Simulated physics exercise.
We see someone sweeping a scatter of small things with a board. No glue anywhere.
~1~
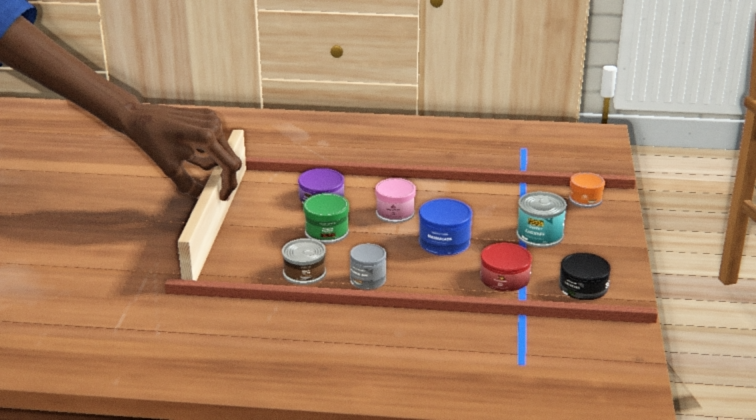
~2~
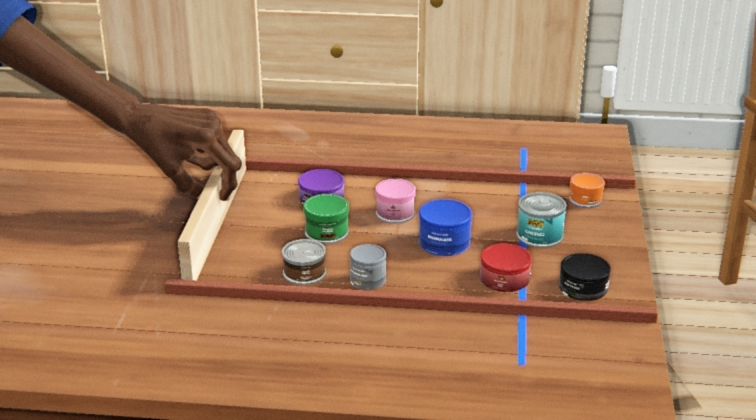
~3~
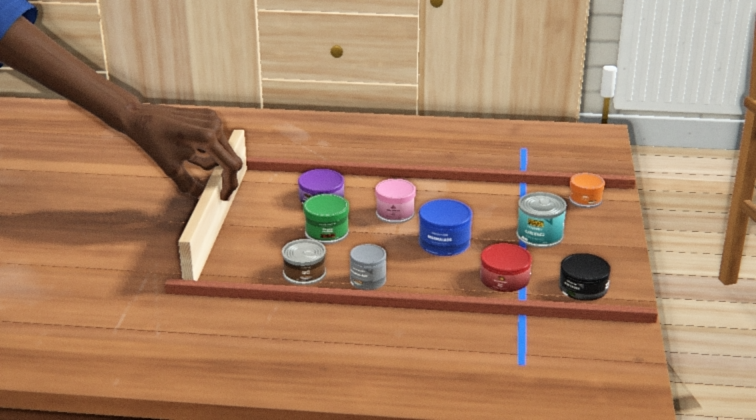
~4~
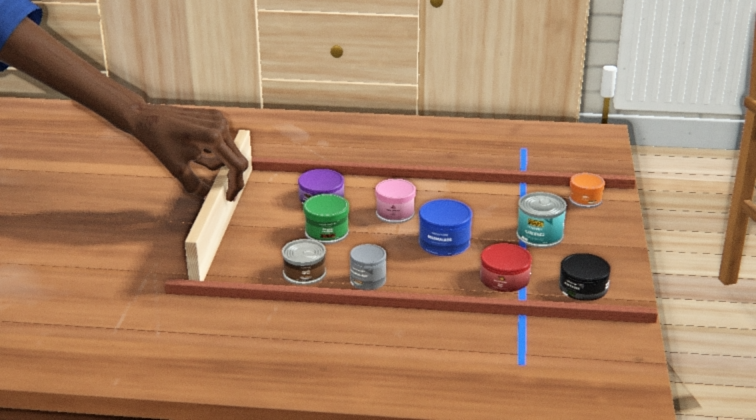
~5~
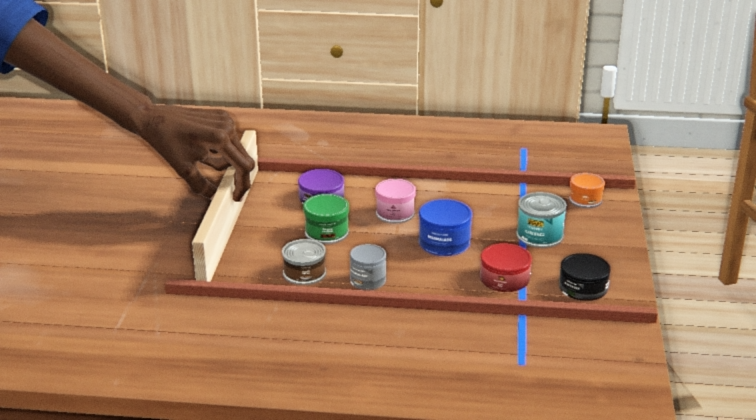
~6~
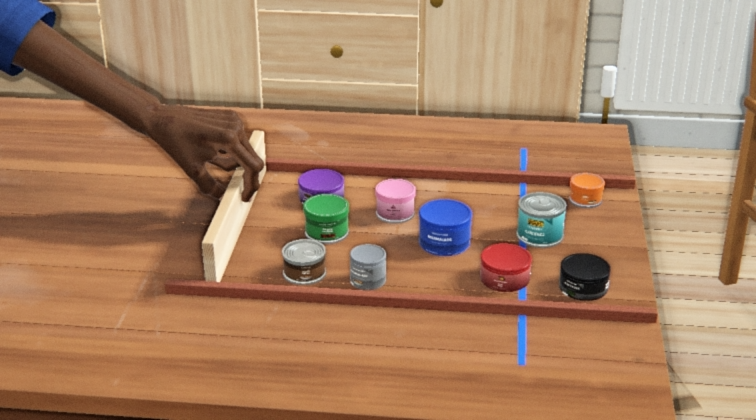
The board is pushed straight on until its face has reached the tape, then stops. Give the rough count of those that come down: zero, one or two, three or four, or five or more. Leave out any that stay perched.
The number that fall off is zero.
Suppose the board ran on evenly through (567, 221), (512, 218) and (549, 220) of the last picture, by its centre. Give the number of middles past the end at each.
The counts: 1, 0 and 1.
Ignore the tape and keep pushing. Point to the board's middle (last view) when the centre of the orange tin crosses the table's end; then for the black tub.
About (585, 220), and (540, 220) for the other.
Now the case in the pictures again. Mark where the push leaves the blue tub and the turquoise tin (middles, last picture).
The blue tub at (589, 251), the turquoise tin at (583, 222).
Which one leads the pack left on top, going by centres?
Foremost is the black tub.
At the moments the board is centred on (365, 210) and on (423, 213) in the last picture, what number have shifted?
At the one place 5, at the other 6.
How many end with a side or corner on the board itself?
It touches 5.
Soon after, none off yet; orange tin at rest near (587, 191); black tub at rest near (585, 277); turquoise tin at rest near (541, 220).
In the end, the number that fall off is zero.
